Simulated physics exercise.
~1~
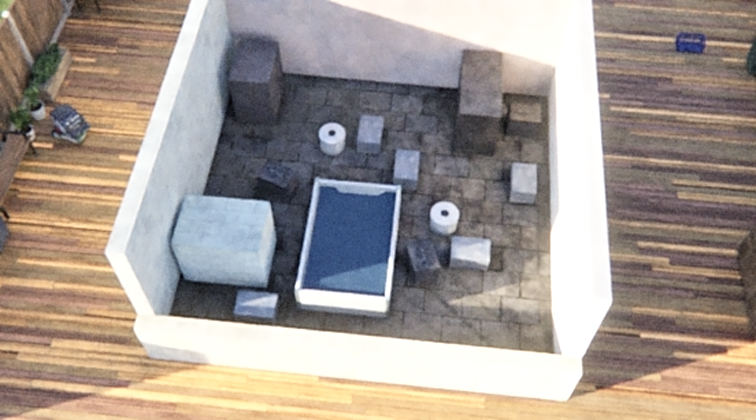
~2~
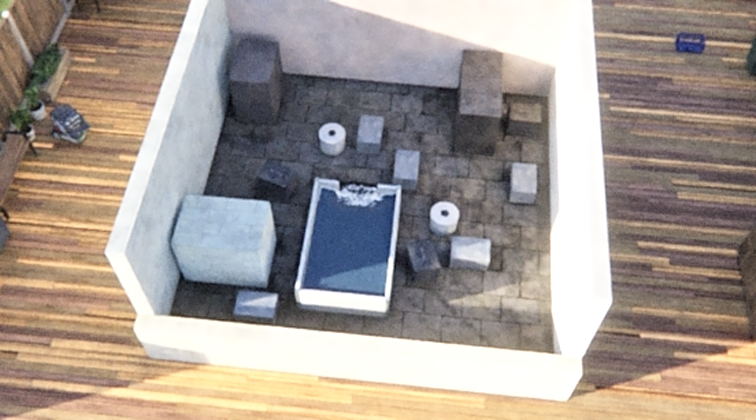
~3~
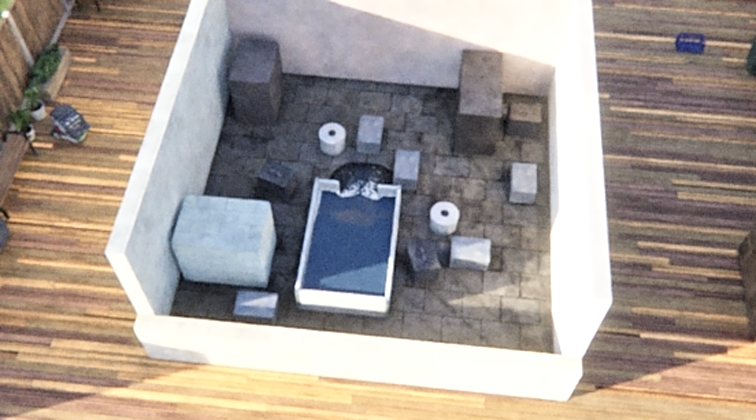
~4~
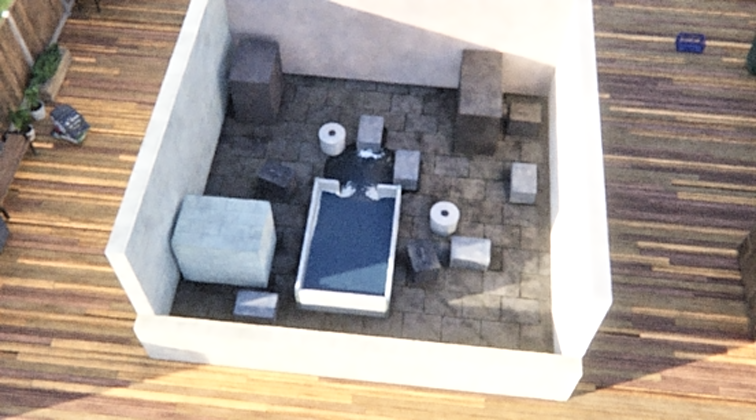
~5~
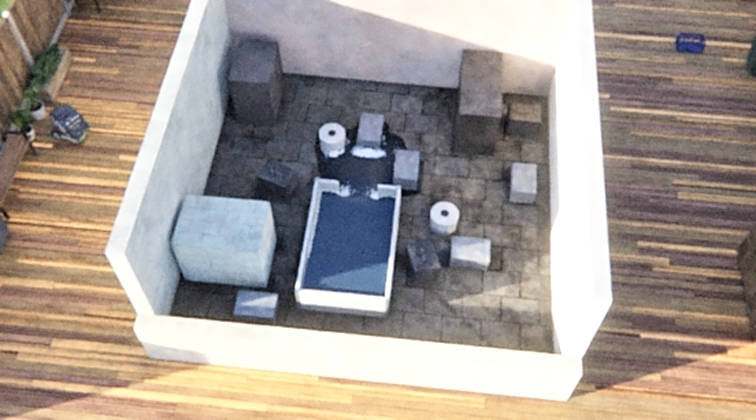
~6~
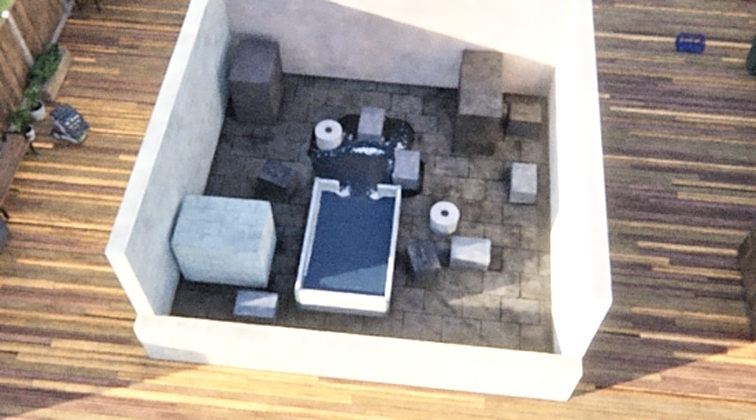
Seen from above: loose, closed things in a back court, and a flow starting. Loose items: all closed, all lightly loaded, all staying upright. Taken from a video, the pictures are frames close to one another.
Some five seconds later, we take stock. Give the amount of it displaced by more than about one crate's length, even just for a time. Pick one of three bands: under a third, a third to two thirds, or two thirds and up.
Under a third.
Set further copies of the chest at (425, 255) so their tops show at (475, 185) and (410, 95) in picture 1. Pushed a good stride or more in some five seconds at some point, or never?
Result by copy: Didn't cover it; covered it.
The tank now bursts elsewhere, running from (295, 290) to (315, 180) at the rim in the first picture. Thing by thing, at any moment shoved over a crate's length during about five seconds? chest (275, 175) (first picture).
My verdict on that one: Gets shoved clear.
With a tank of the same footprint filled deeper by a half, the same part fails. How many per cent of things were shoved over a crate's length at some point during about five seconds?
Roughly 30 in a hundred.
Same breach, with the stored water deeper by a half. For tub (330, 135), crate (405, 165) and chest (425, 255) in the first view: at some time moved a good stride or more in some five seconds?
The first reached the mark, the second reached the mark, the third stopped before it.
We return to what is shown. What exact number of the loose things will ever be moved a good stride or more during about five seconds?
I make it 2 of them.
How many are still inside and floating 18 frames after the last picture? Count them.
The total here is 2.
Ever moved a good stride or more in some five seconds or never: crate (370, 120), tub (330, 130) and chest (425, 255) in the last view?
Well, in the order you gave them, the first went the distance, the second went the distance, and the third stayed under the mark.
A moment on, 2 of 10 are well off their spots; 0 afloat.
Next, 2 of 10 are well off their spots; 2 afloat.
Later, 2 of 10 are well off their spots; 2 afloat.
In the end, 2 of 10 are well off their spots, and 2 have been at some point; 2 afloat.
